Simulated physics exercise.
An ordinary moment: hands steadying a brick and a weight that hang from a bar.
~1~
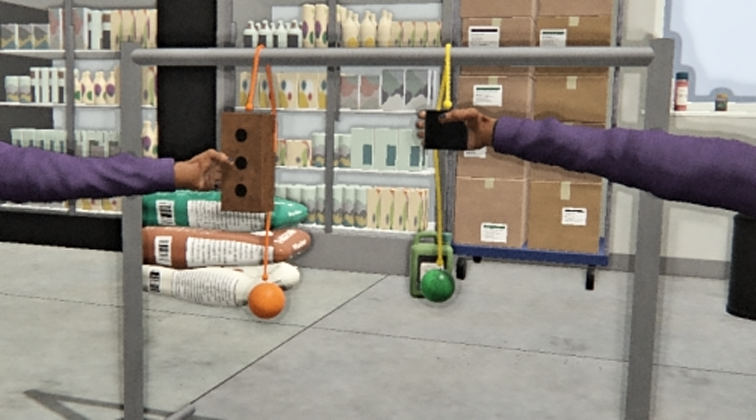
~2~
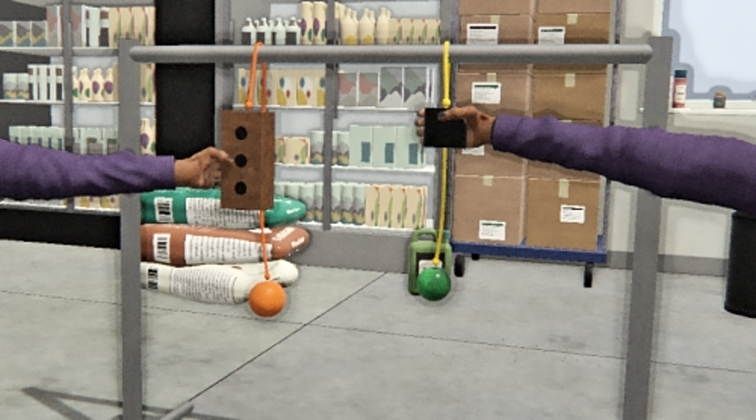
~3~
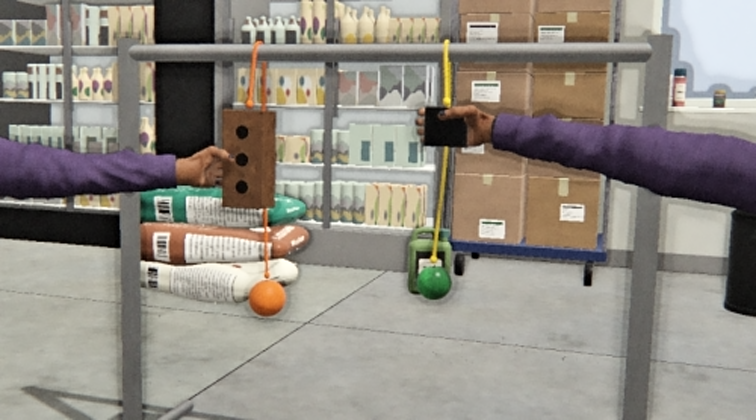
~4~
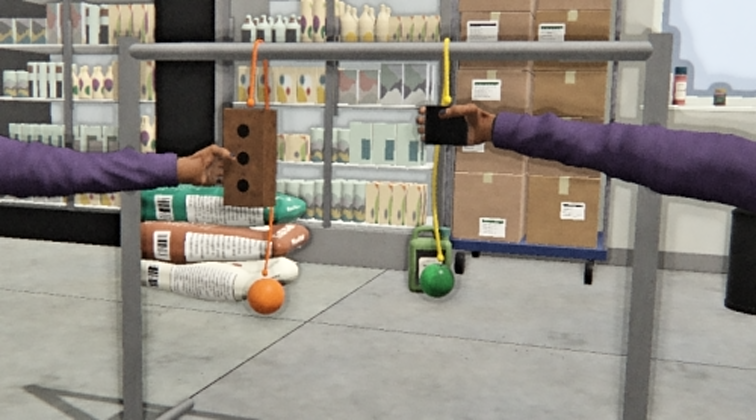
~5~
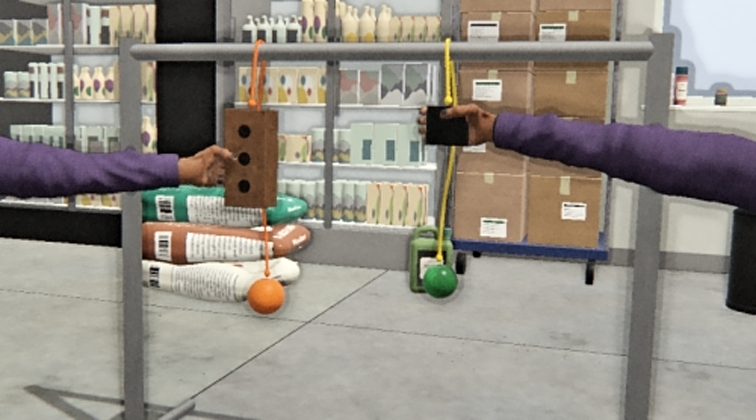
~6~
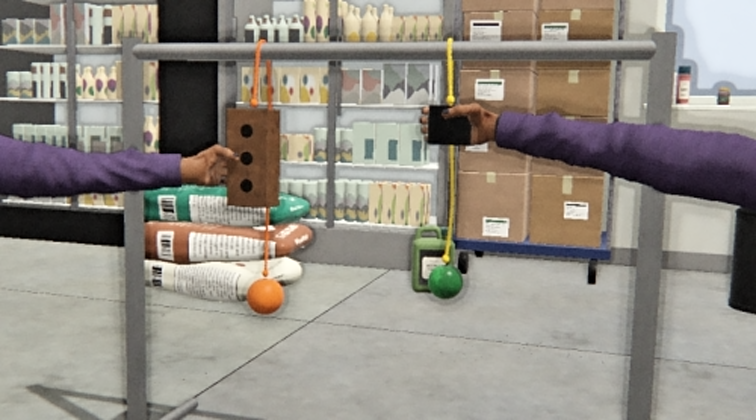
We see two purple-sleeved arms holding a brown block with dark holes and a small black block beside cords looped over a rail, while the orange ball below stays nearly still and the green one sways slightly left, then right.
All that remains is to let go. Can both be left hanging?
The brick pulls its rope through, the weight runs down to the floor.
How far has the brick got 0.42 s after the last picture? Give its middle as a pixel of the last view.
Near (256, 313).
Then, 0.42 s on from there, brick dropping near (256, 313); weight dropping near (441, 303).
Then, 0.74 s on from there, brick on the floor; weight on the floor.
In the end, brick on the floor; weight on the floor. The brick runs down to the floor and the weight drops.
